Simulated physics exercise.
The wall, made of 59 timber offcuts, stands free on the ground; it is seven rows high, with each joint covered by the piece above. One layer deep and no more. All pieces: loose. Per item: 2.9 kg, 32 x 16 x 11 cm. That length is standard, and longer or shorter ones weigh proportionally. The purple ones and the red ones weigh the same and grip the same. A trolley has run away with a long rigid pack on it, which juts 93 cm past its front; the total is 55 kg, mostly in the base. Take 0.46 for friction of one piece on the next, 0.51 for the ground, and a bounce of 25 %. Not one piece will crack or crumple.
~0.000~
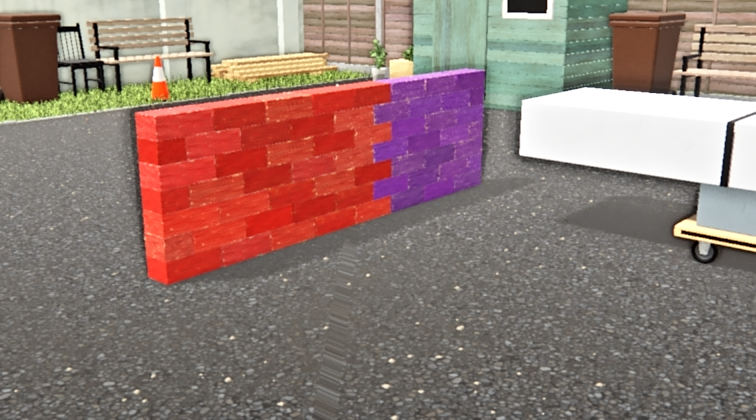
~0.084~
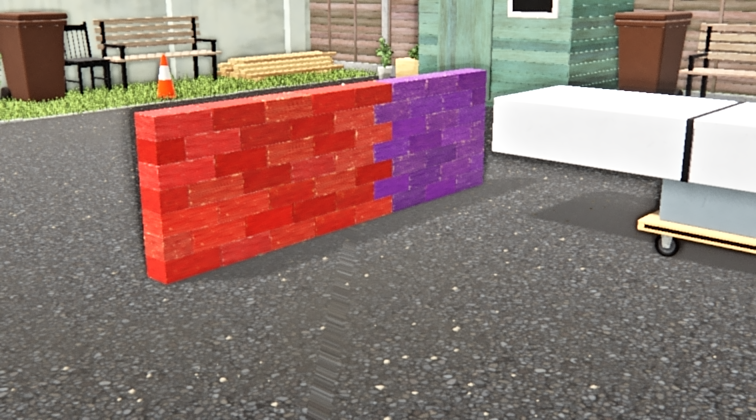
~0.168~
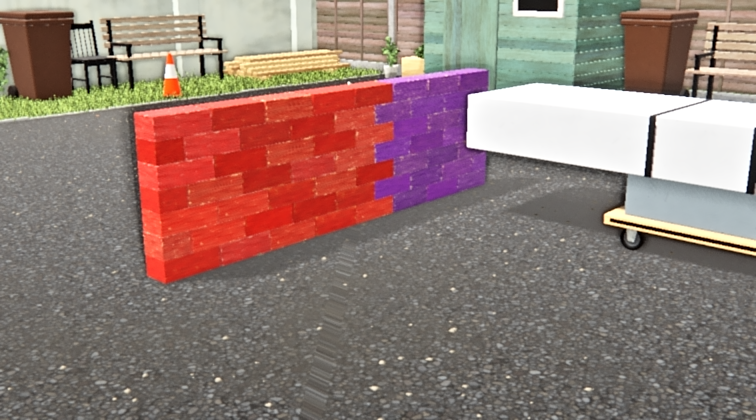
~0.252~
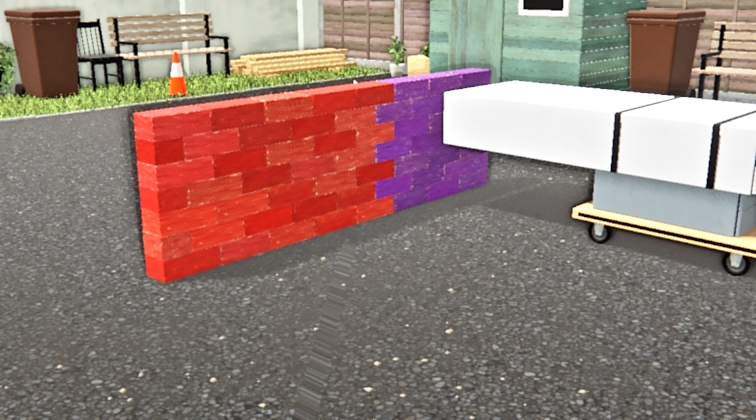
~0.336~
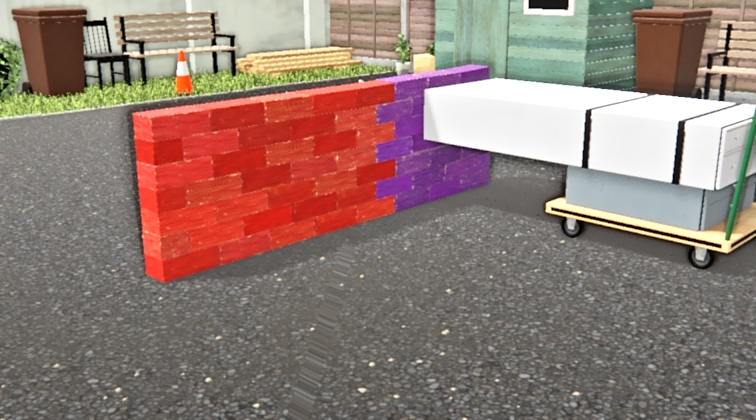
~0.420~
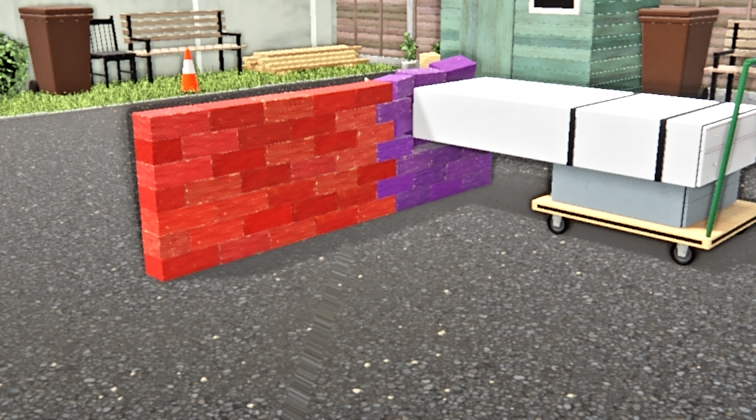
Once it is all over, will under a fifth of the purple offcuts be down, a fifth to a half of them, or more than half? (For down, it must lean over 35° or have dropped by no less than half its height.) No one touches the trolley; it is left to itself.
More than half.
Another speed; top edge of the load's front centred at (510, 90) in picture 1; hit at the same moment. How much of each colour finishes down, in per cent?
Down at the end: Purple 70 per cent, red 0 per cent.
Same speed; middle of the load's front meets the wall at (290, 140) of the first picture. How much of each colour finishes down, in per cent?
Purple 10 %, red 60 %.
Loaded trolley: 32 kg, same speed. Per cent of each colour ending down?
Down at the end: Purple 70 per cent, red 0 per cent.
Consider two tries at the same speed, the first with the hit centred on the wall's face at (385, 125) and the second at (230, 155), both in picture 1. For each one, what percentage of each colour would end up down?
For purple it's 50 then 0 per cent, for red 30 then 50 per cent.
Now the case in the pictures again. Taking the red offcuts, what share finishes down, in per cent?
For red, it's 0 per cent down at the end.
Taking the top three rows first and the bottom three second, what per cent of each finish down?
Top 40, bottom 10 per cent.
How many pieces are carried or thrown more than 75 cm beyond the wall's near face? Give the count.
I'd put it near 8.
After 0.52 s, load 24 cm past the wall's line, still rolling; 7 of the 24 purple offcuts down (7 of 59 in all colours); top purple offcut leaning 30°.
After 0.70 s, load 44 cm past the wall's line, still rolling; 12 of the 24 purple offcuts down (12 of 59 in all colours); top purple offcut leaning 51°, 37 cm lower.
After 1.02 s, load 77 cm past the wall's line, still rolling; 13 of the 24 purple offcuts down (14 of 59 in all colours); top purple offcut leaning 19°, 63 cm lower.
After 1.48 s, load 1.11 m past the wall's line, still rolling; 14 of the 24 purple offcuts down (15 of 59 in all colours); top purple offcut 68 cm lower.
At rest (2.5 s), load 1.11 m past the wall's line, still rolling; 16 of the 24 purple offcuts down (17 of 59 in all colours); top purple offcut 68 cm lower; top red offcut unmoved. That is 67 per cent. As the last picture would show them, middles, top purple offcut near (355, 147), top red offcut near (280, 107).
